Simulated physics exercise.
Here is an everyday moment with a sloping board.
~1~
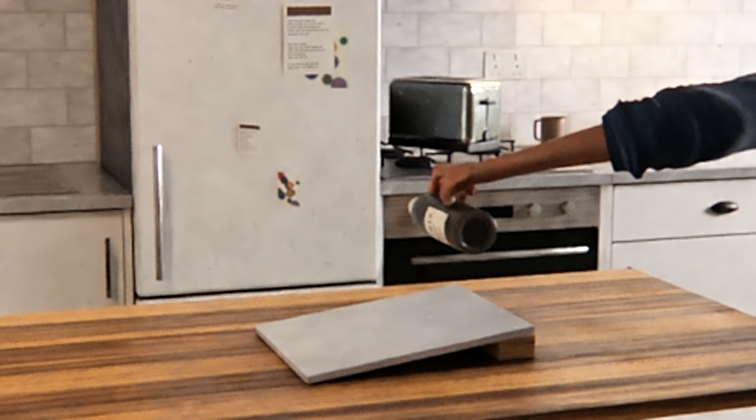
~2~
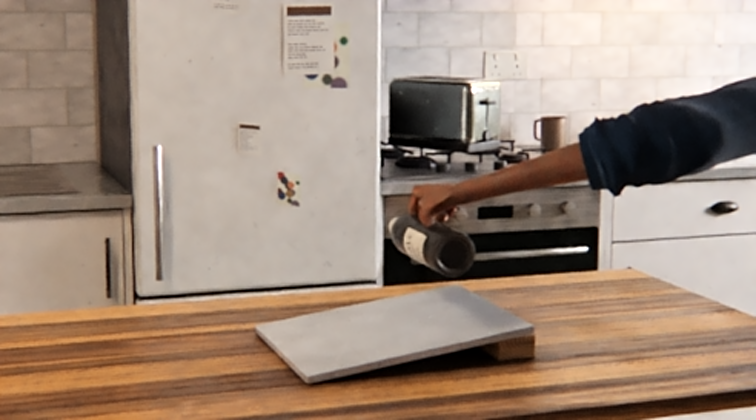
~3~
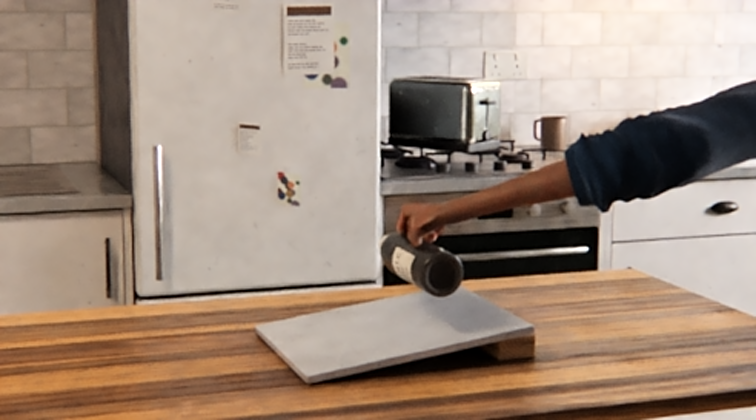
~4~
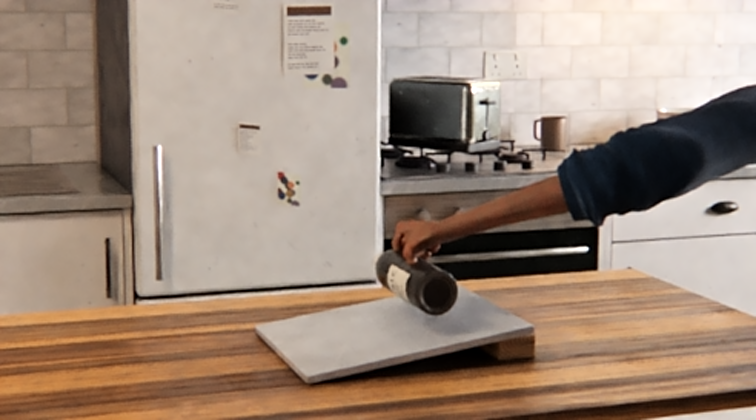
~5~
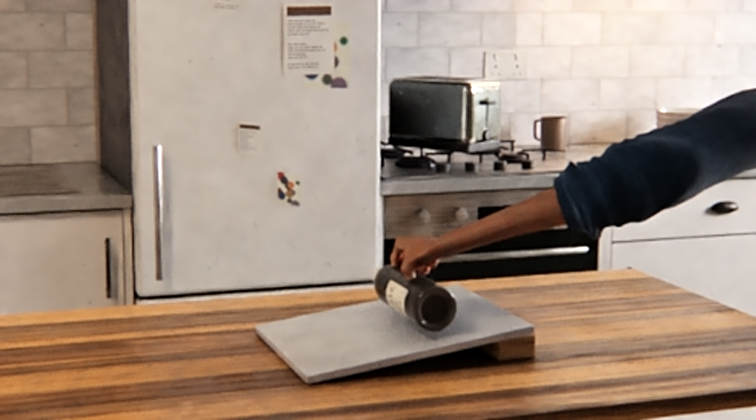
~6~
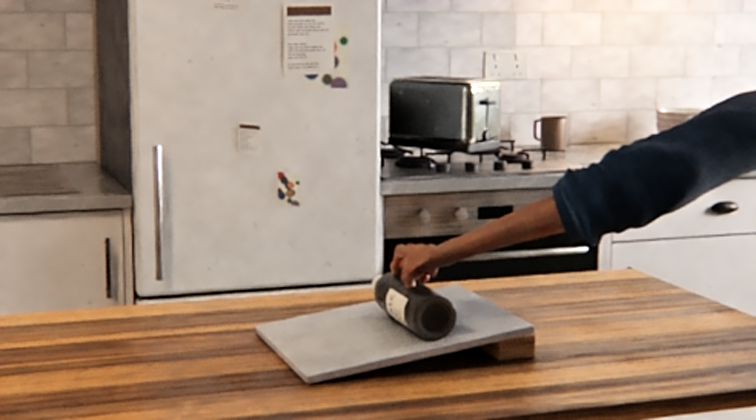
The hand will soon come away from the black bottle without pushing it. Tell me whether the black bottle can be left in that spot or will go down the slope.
On the move.
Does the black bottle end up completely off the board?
Result: The black bottle does not stay on top.
Then, 0.90 s later than the last frame, black bottle moved well along near (284, 326).
Then, 1.50 s later than the last frame, black bottle now off the board.
Then, 2.10 s later than the last frame, things are still on the move.
Then, 2.50 s later than the last frame, as before.
When it is over, off the board, black bottle. The black bottle runs down the board.
